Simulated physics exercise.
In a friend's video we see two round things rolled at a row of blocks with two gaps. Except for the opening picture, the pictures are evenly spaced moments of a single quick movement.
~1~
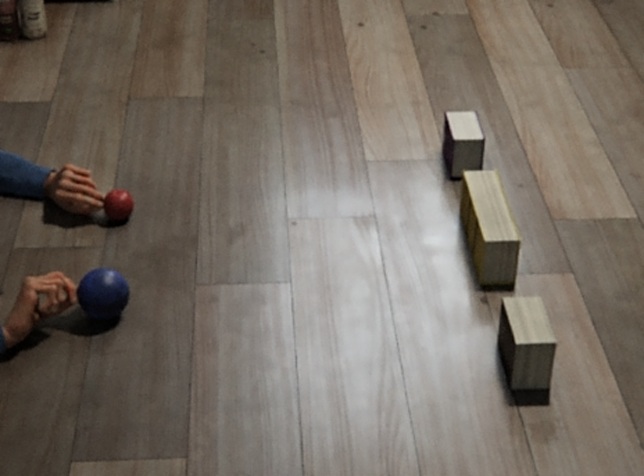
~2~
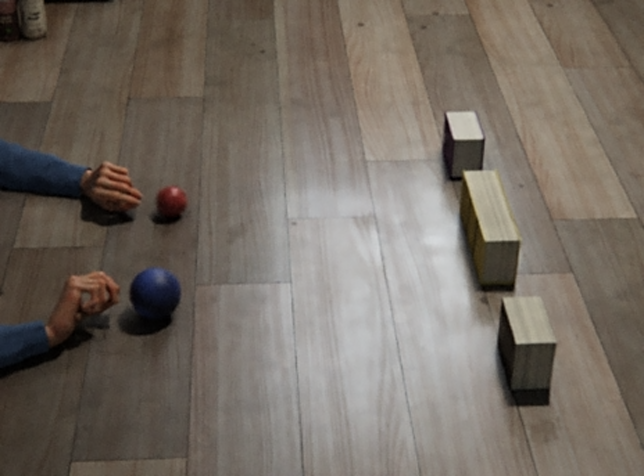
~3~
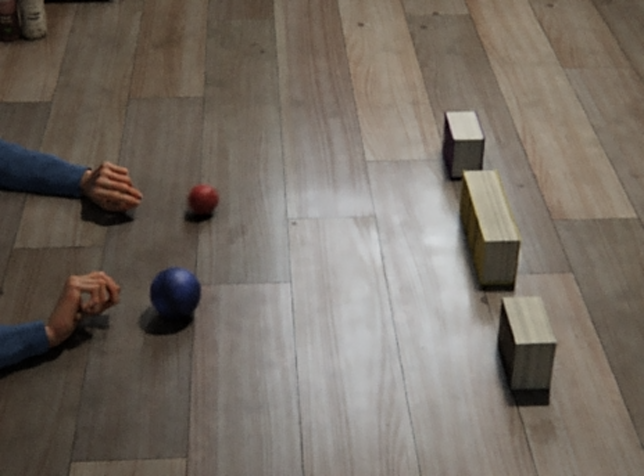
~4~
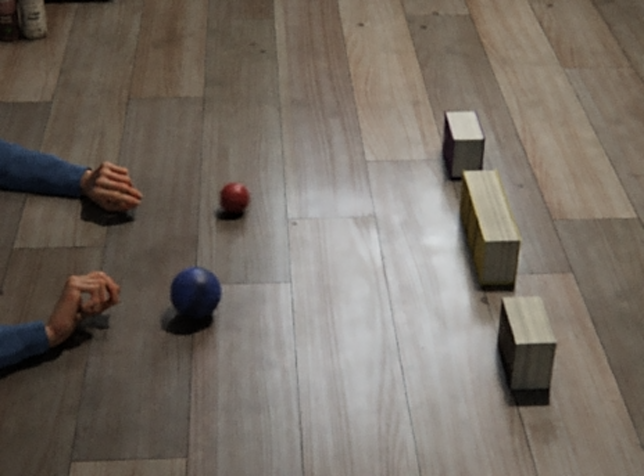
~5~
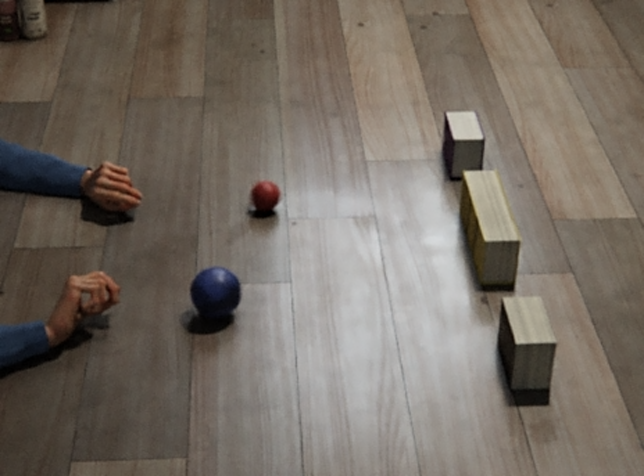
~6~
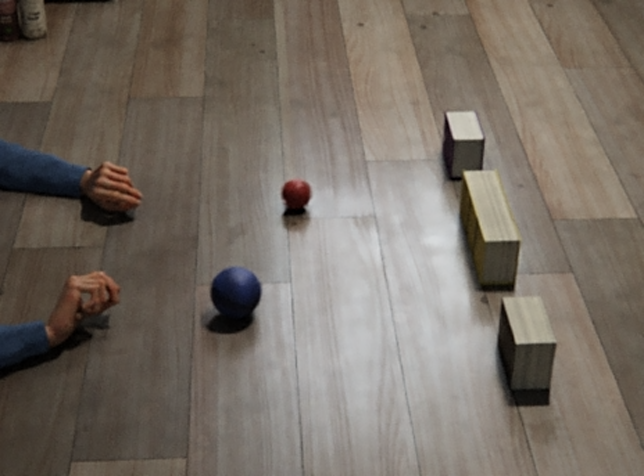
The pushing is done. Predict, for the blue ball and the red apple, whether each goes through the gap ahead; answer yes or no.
Blue ball - yes; red apple - yes.
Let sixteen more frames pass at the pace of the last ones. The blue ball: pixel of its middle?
Its middle should be around (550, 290).
Then, 0.64 s later than the last frame, blue ball heading on near (545, 288); red apple heading on.
When it is over, the blue ball rolls through; the red apple rolls through.
